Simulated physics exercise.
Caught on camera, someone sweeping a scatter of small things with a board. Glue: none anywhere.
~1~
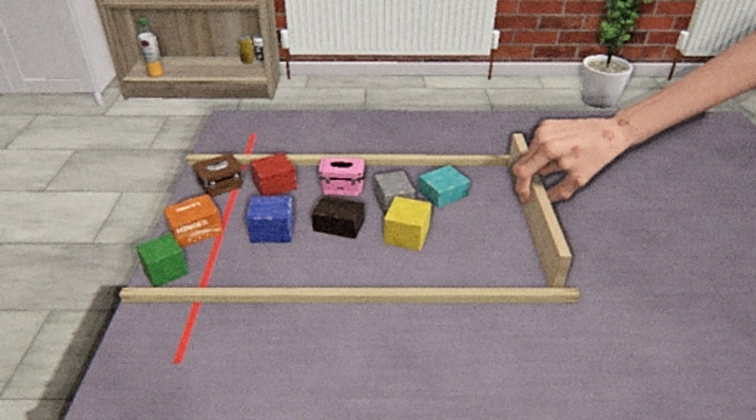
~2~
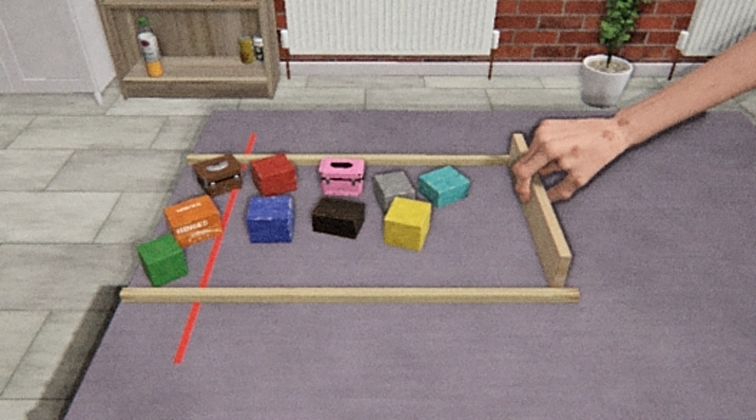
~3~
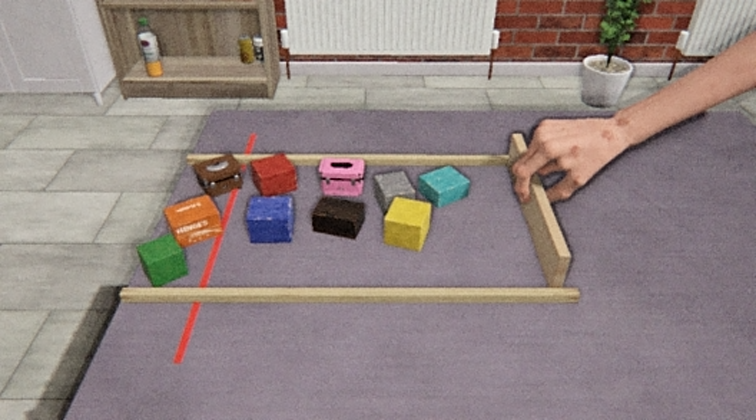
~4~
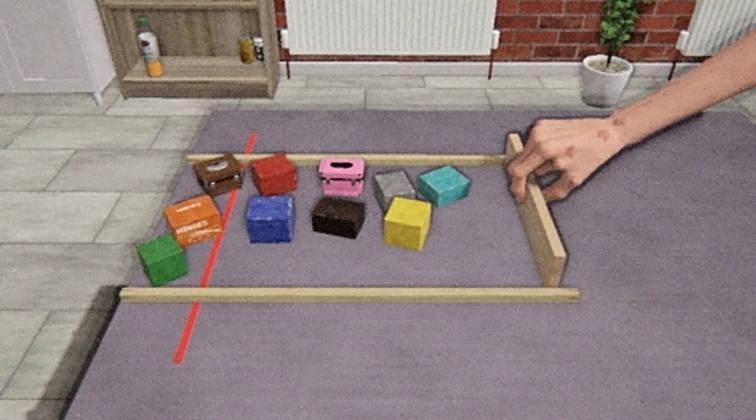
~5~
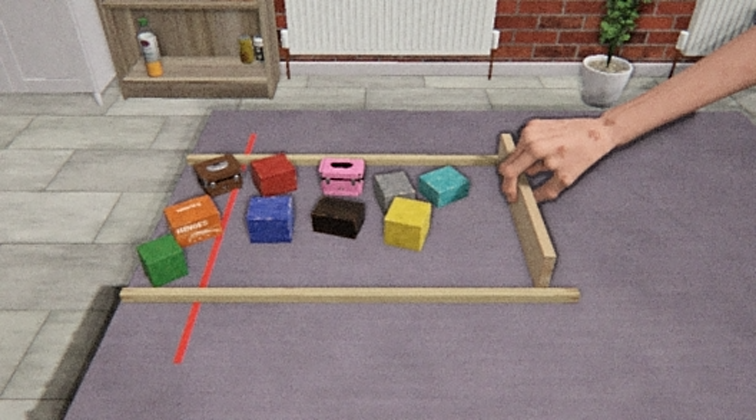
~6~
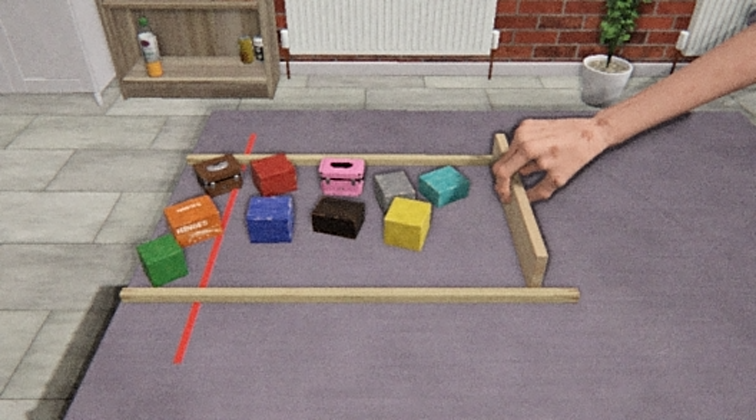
In the video, small colored blocks and little cases sit between two wooden strips on a gray surface, some beyond a red line at left, while a hand slides an upright board slightly leftward without touching them.
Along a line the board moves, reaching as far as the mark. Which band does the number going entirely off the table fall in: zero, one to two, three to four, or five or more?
It falls in the three to four band.
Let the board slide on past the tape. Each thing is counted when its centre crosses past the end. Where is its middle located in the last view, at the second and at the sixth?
Its centre point is roughly (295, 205) and later (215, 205).
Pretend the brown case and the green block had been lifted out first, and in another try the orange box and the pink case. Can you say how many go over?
That gives 3 in the first case, then 2 in the second.
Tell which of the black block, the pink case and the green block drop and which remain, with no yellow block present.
Black block - safe; pink case - safe; green block - safe.
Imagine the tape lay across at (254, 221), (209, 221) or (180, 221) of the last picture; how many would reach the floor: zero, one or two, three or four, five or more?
3 or 4; five or over; at least five.
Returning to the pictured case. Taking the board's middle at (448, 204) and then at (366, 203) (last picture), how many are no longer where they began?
One spot: 2. Other spot: 6.
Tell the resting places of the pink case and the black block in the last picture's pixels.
Looks like one lands around (187, 167), and the other around (159, 224).
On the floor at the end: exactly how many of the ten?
All told, 4.
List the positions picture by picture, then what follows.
The first frame shows green block (163, 261); orange box (193, 221); brown case (219, 175); board (534, 204); tape (225, 221).
The second frame shows orange box (193, 221); board (534, 204).
The third frame shows brown case (220, 176); grey block (394, 194).
The fourth frame shows green block (163, 261); blue block (271, 220).
The fifth frame shows orange box (193, 221); turquoise block (444, 187).
The sixth frame shows green block (163, 261); orange box (193, 221); brown case (220, 176); board (515, 204); tape (225, 221).
A little later, none off yet; green block at rest near (163, 261); orange box at rest near (193, 221); brown case at rest near (220, 176).
When it is over, the number that fall off is three or four; down, blue block, red block, brown case and orange box.
